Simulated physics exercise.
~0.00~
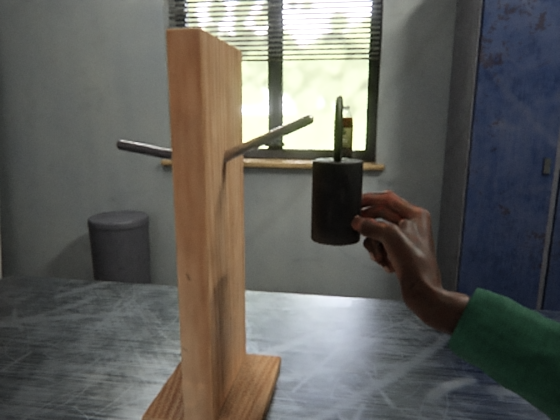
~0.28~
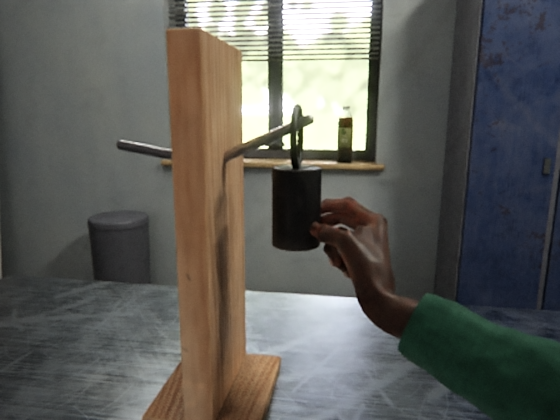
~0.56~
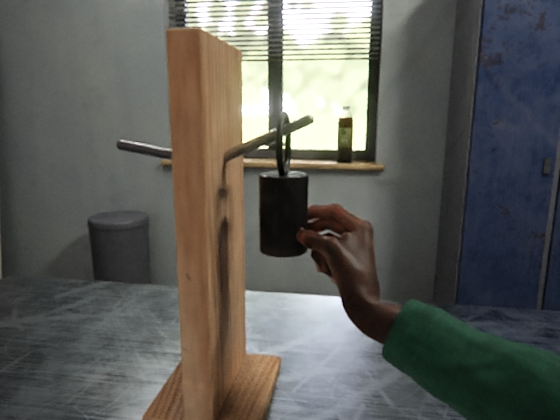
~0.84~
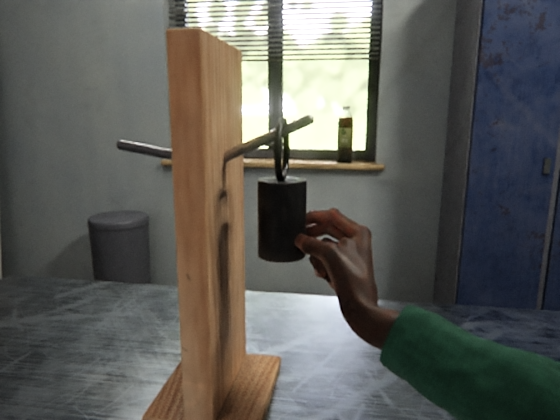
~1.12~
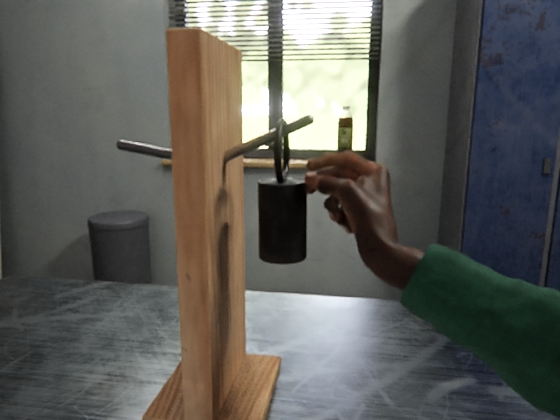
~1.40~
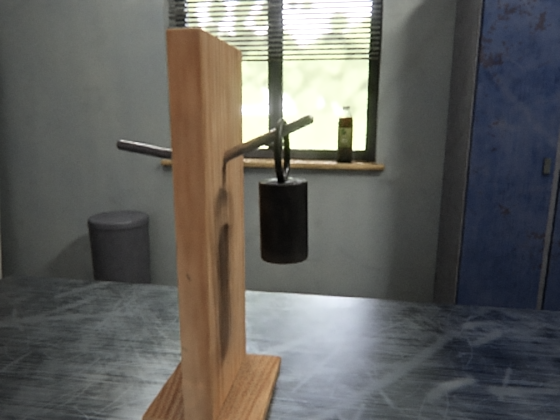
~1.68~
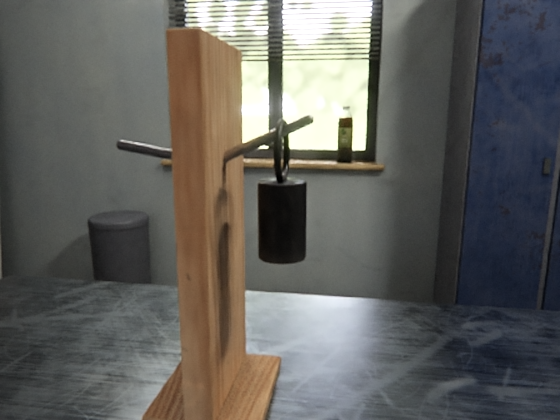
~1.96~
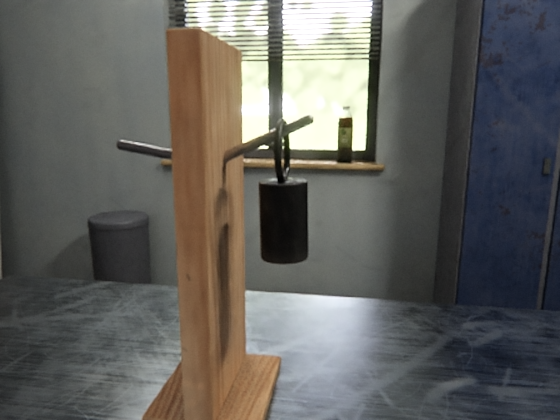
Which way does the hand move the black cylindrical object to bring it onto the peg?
The hand moves the black cylindrical object to the left, as the viewer sees it.
